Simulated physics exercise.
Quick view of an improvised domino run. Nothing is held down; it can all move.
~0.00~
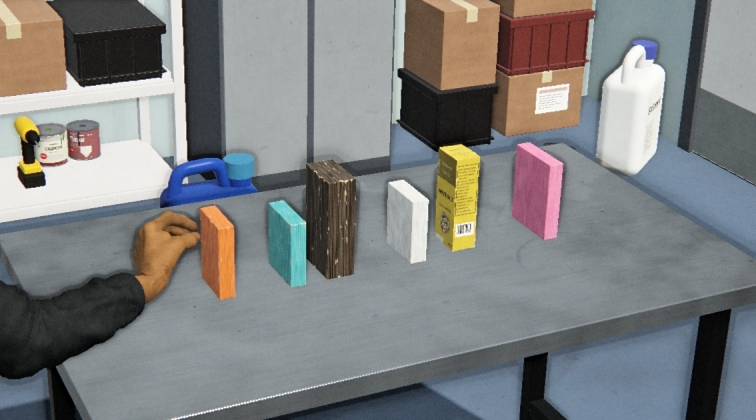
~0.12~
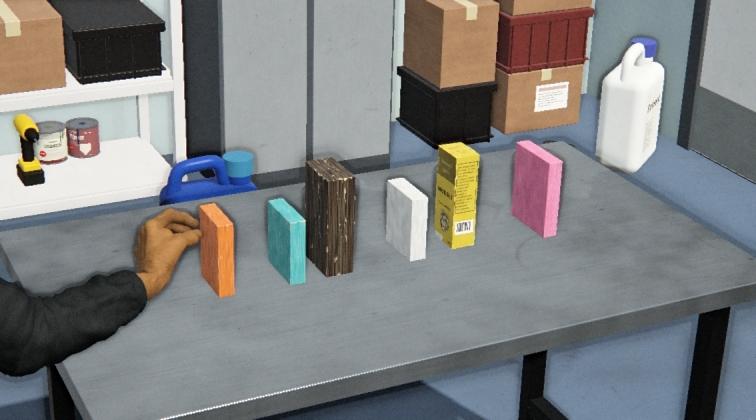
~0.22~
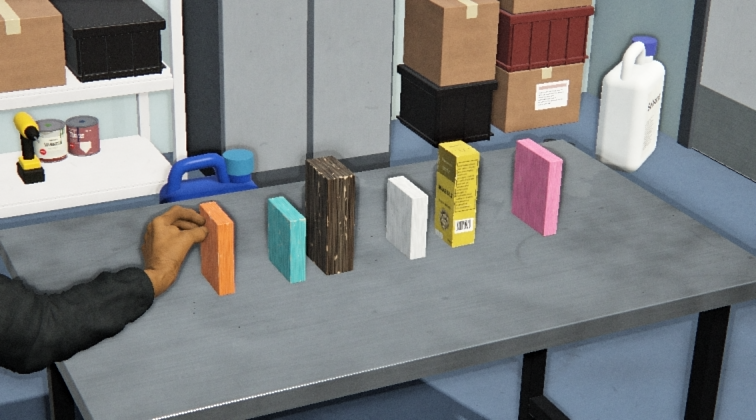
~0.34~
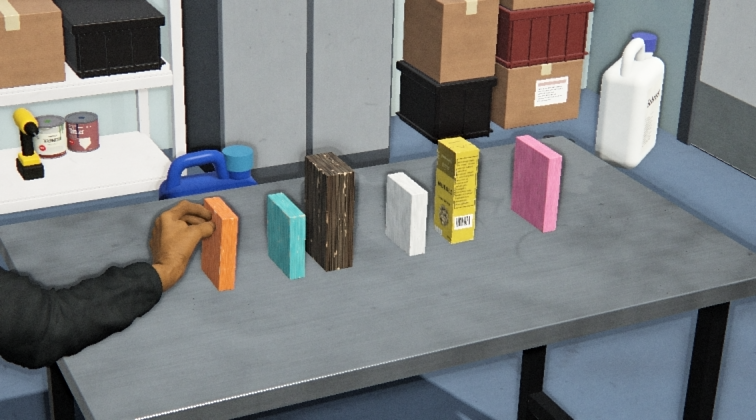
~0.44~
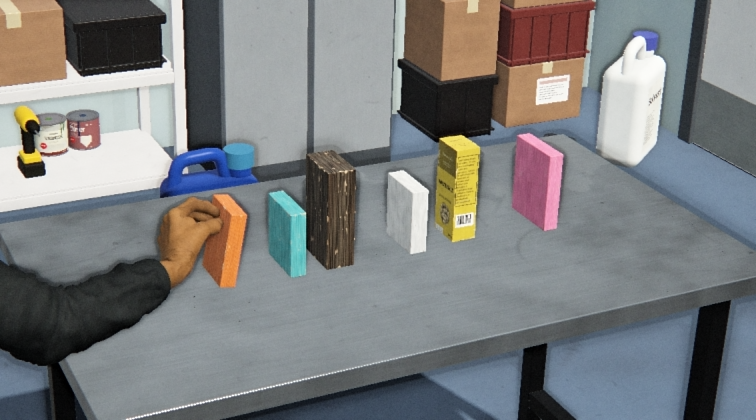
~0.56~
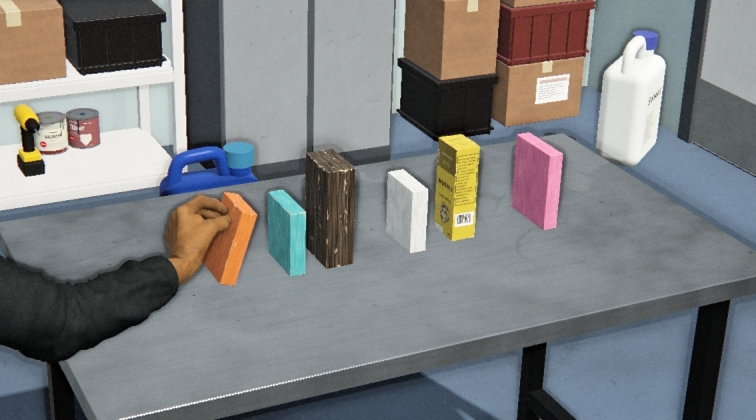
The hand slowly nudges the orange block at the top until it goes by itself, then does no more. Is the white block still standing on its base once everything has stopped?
Stays vertical.
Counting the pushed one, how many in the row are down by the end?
1.
After 0.96 s, orange block 89° over; turquoise board tipped 26° from how it was; black board tipped 10° from how it was.
After 1.66 s, orange block 90° over.
At rest (3.6 s), all 4 in place. Seen from the same camera at the end, white block near (406, 211).
